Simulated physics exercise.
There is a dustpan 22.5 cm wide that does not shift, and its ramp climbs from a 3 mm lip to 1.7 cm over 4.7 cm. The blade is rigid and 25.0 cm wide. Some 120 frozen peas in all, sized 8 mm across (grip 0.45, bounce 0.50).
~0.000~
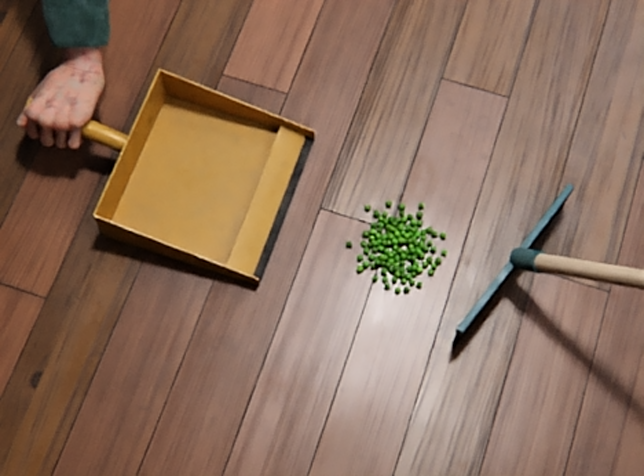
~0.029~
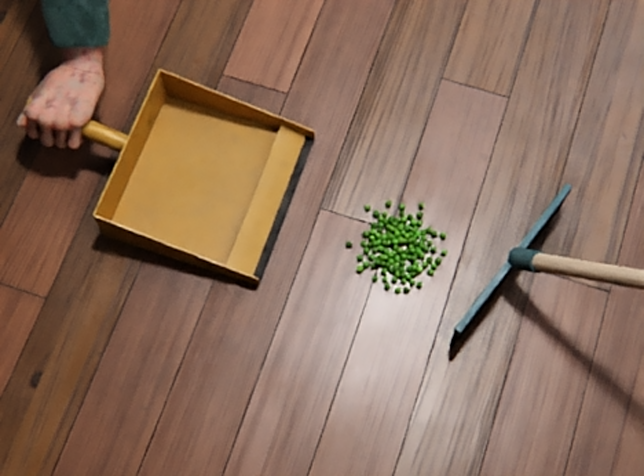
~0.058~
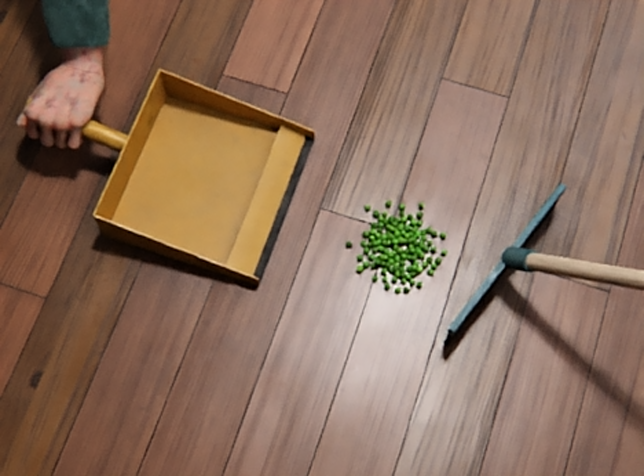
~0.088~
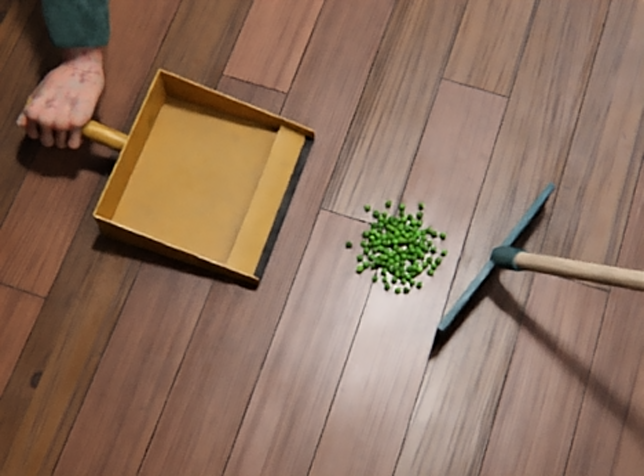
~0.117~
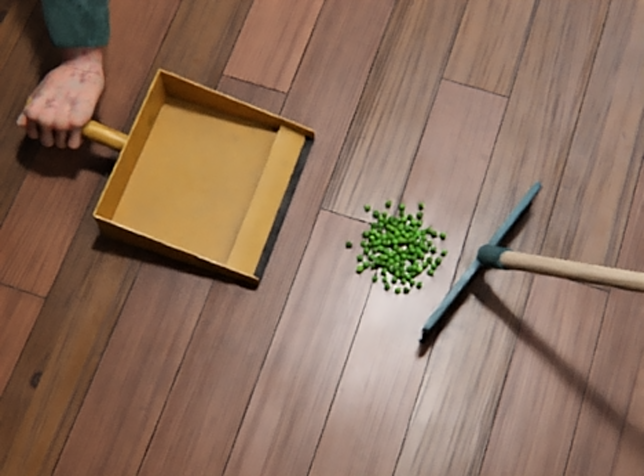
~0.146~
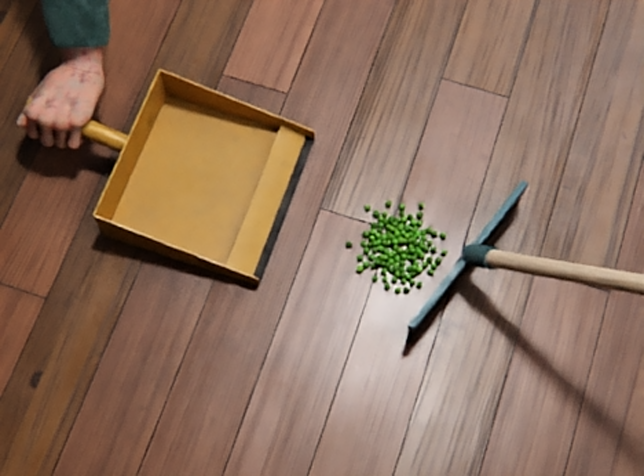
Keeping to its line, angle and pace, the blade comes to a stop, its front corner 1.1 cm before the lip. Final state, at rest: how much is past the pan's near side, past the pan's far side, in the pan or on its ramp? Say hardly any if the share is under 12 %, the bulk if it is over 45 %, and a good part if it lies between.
Near side - hardly any, far side - hardly any, pan - hardly any.
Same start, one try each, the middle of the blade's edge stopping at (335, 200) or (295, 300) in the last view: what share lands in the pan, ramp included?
Roughly 5 % and 0 %.
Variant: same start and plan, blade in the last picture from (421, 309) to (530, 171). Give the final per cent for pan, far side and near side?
The pan gets 10, the far side 15 and the near side 0.
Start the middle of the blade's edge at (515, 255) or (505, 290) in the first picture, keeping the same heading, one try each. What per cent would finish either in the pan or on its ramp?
Some 0 and 0 per cent.
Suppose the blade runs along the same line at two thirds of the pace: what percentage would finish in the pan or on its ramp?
Then near 0 in a hundred.
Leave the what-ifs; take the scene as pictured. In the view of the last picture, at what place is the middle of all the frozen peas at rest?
When it all comes to rest, the middle is near (302, 209).
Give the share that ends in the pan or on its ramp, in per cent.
I'd say close to 0 per cent.
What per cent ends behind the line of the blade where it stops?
Some 0 percent, give or take.
Then, at 0.31 s, middle of the blade 15 cm from the lip; 0 % over the lip, far side 0 %, near side 0 %.
After 0.43 s, middle of the blade 8 cm from the lip; 0 % over the lip, far side 0 %, near side 0 %.
After 0.67 s, middle of the blade 5 cm from the lip; 0 % over the lip, far side 5 %, near side 0 %.
At rest (1.1 s), near side 0 %, far side 5 %, pan 0 %, in front of the lip or behind the blade 90 %.
